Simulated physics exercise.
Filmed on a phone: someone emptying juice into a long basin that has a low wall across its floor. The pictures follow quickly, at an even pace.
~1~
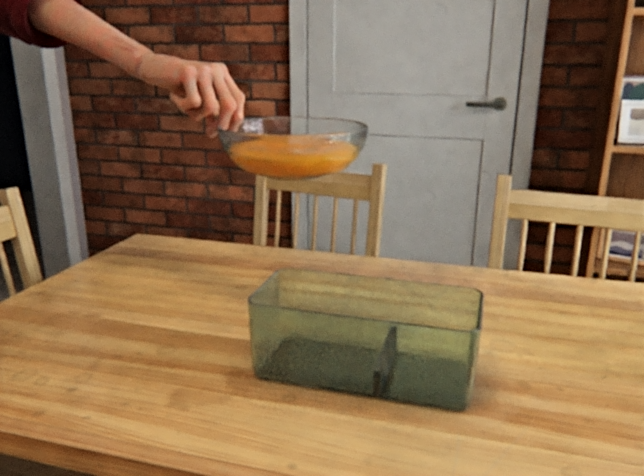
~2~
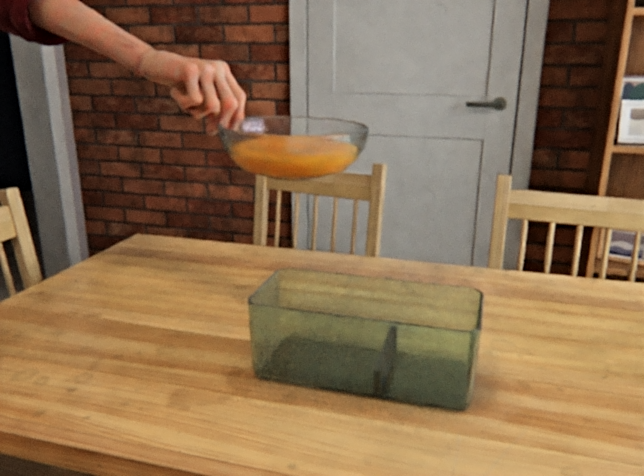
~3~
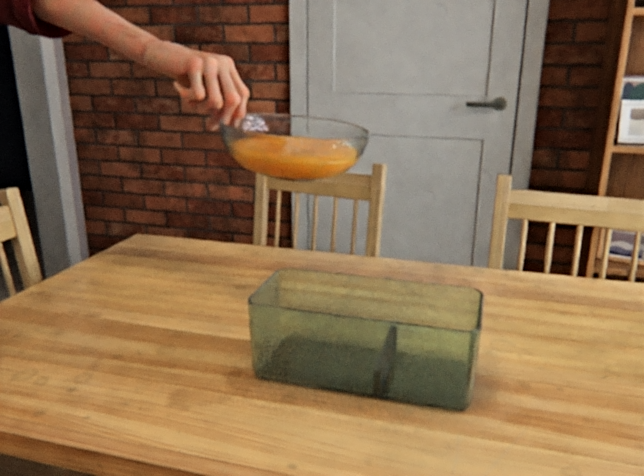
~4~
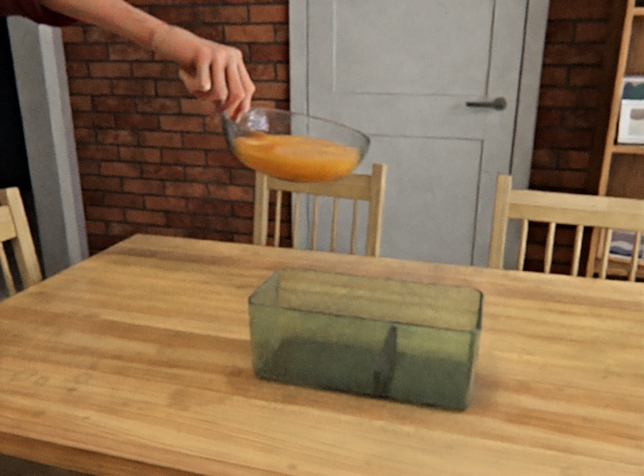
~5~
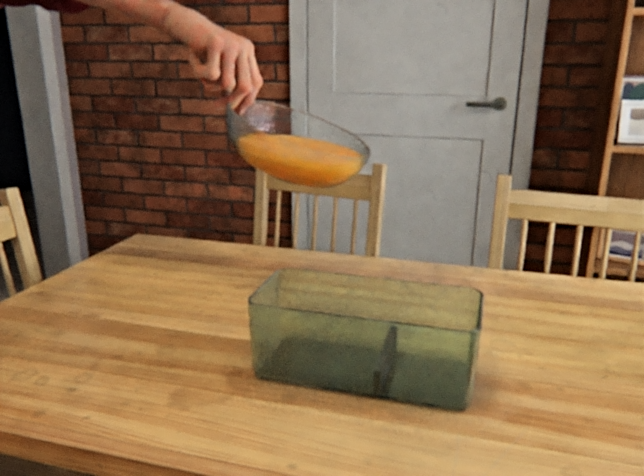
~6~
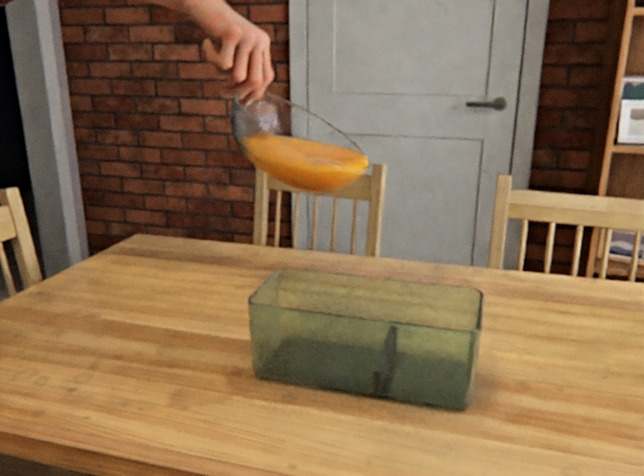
A hand held a glass bowl of orange juice above a long, greenish clear basin on a wooden table, then gradually tilted it to the right until the juice reached the lower rim.
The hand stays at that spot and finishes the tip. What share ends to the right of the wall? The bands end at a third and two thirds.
In the end between a third and two thirds is right of the wall.
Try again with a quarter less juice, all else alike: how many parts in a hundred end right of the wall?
About 55 per cent.
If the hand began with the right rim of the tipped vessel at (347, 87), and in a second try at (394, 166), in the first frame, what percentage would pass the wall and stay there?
Roughly 45 per cent, and 65 per cent.
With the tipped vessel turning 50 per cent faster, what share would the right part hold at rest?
About 50 per cent.
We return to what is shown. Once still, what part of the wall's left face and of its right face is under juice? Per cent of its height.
Some 30 per cent left and 50 right.
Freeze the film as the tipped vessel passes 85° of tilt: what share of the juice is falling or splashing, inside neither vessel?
Near 60 %.
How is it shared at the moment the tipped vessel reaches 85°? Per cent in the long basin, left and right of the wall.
Left about 0, right about 30.
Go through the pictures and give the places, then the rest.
The first picture shows tilt 0°; pouring edge (365, 130); surface from (235, 144) to (359, 150); the long basin's rim runs from (264, 285) to (482, 311); the wall's top is at (386, 348).
The second picture shows tilt 1°; pouring edge (366, 132); surface from (235, 143) to (359, 151).
The third picture shows tilt 5°; pouring edge (367, 137); surface from (236, 140) to (359, 153).
The fourth picture shows tilt 11°; pouring edge (368, 145); surface from (238, 138) to (361, 157).
The fifth picture shows tilt 20°; pouring edge (368, 157); surface from (242, 136) to (364, 160).
The sixth picture shows tilt 29°; pouring edge (366, 170); surface from (249, 137) to (364, 161); 1 per cent is over the edge.
A moment on, the tilt is 85° and 8 per cent is still to pour, 1 is left of the wall and 30 right of it.
Next, the tilt is 98° and 0 per cent is still to pour, 31 is left of the wall and 52 right of it.
Then the tilt is 98° and 0 per cent is still to pour, 45 is left of the wall and 52 right of it.
Later the tilt is 98° and 0 per cent is still to pour, 47 is left of the wall and 50 right of it.
At rest 47 per cent lies left of the wall, 50 right of it and 4 outside.
